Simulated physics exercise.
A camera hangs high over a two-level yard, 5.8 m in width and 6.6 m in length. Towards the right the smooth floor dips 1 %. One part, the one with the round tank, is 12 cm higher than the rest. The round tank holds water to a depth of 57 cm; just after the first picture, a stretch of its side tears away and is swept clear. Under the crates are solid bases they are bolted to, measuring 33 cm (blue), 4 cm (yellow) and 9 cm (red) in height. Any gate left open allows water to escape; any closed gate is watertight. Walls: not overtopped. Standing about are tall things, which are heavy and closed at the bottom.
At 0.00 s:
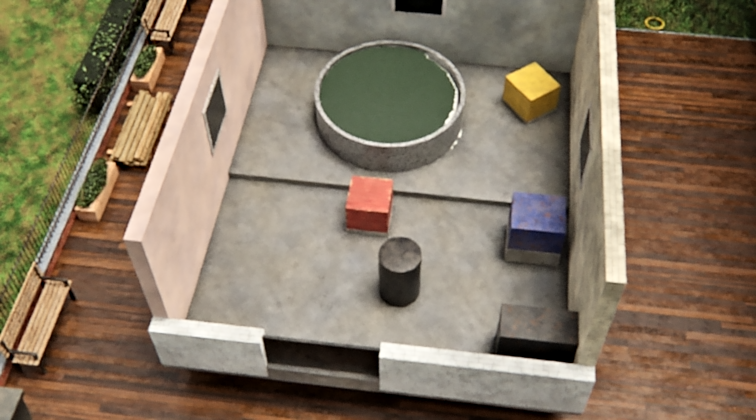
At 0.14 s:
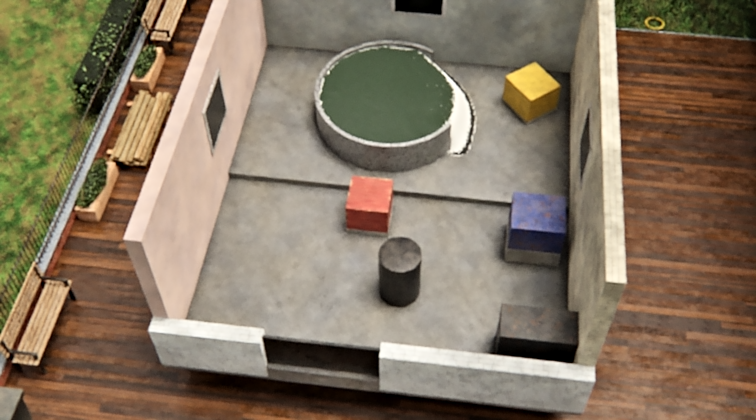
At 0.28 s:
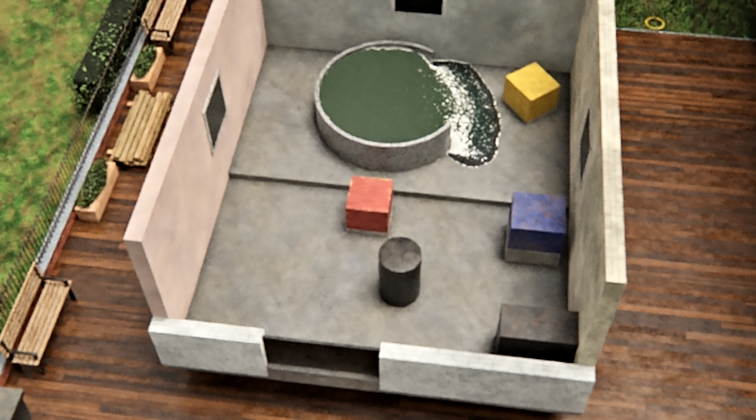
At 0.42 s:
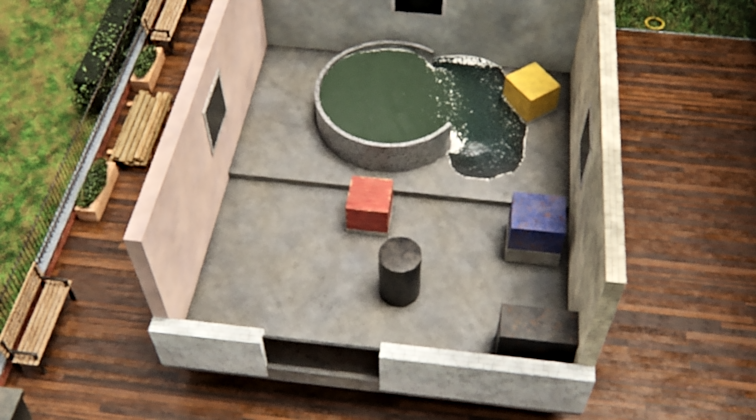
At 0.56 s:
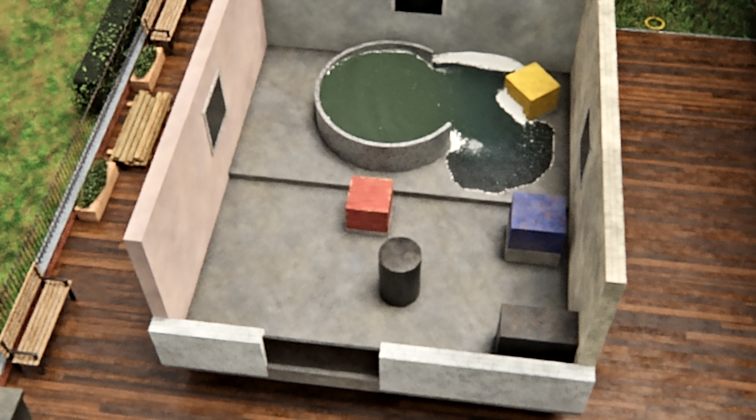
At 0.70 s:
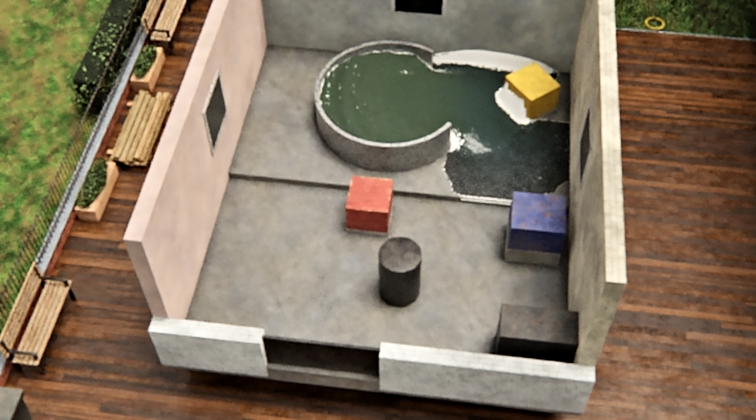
At first, dark green water sits still in a round tank inside a walled yard with scattered coloured blocks. Then the tank's right side opens and water pours out, foaming, onto the grey floor. It spreads right around the yellow block and forward near the blue one, forming a wide dark pool.
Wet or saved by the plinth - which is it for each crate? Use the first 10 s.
Blue crate - wet. Yellow crate - wet. Red crate - wet.
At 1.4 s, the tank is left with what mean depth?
It averages close to 35 centimetres.
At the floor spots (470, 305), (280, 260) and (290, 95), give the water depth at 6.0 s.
Listed order: 11 / 2 / 3 cm.
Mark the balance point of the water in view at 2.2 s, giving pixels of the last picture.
Its balance point lies near (461, 121).
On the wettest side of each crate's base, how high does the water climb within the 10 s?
Measured in centimetres, that comes to blue 45, yellow 43 and red 26.
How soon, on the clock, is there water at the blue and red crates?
Blue: 0.9 s; red: 2.8 s.
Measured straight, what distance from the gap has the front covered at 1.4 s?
Roughly 3.4 m.
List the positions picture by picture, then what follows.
The first picture shows still water, 57 cm deep, in the round tank at (390, 94).
In the second picture, water pours out at (458, 102) and has run 1.1 m, to (432, 72); deepest outside 23 cm, 57 cm at the round tank's back.
In the third picture, the front is at (440, 62), 1.3 m from the gap at (458, 104); 1.6 m2 of floor is under water; 57 cm left at the back of the round tank.
In the fourth picture, water pours out at (458, 105) and has run 1.6 m, to (506, 169); deepest outside 26 cm, 57 cm at the round tank's back.
In the fifth picture, the front is at (538, 172), 2.0 m from the gap at (458, 105); 4.2 m2 of floor is under water; 57 cm left at the back of the round tank.
In the sixth picture, water pours out at (458, 105) and has run 2.4 m, to (569, 172); deepest outside 57 cm, 54 cm at the round tank's back.
After 1.4 s water covers 20 % of the floor and is deepest (50 cm) near (566, 76); blue plinth reached, yellow plinth reached, red plinth not reached.
After 2.2 s water covers 25 % of the floor and is deepest (47 cm) near (566, 83); blue plinth reached, yellow plinth reached, red plinth not reached.
After 3.5 s water covers 50 % of the floor and is deepest (38 cm) near (521, 218); blue plinth reached, yellow plinth reached, red plinth reached.
After 6.0 s water covers 90 % of the floor and is deepest (30 cm) near (554, 222); blue plinth reached, yellow plinth reached, red plinth reached.
After 10.0 s water covers 95 % of the floor and is deepest (19 cm) near (543, 221); highest at the blue plinth 45 cm, highest at the yellow plinth 43 cm, highest at the red plinth 26 cm.
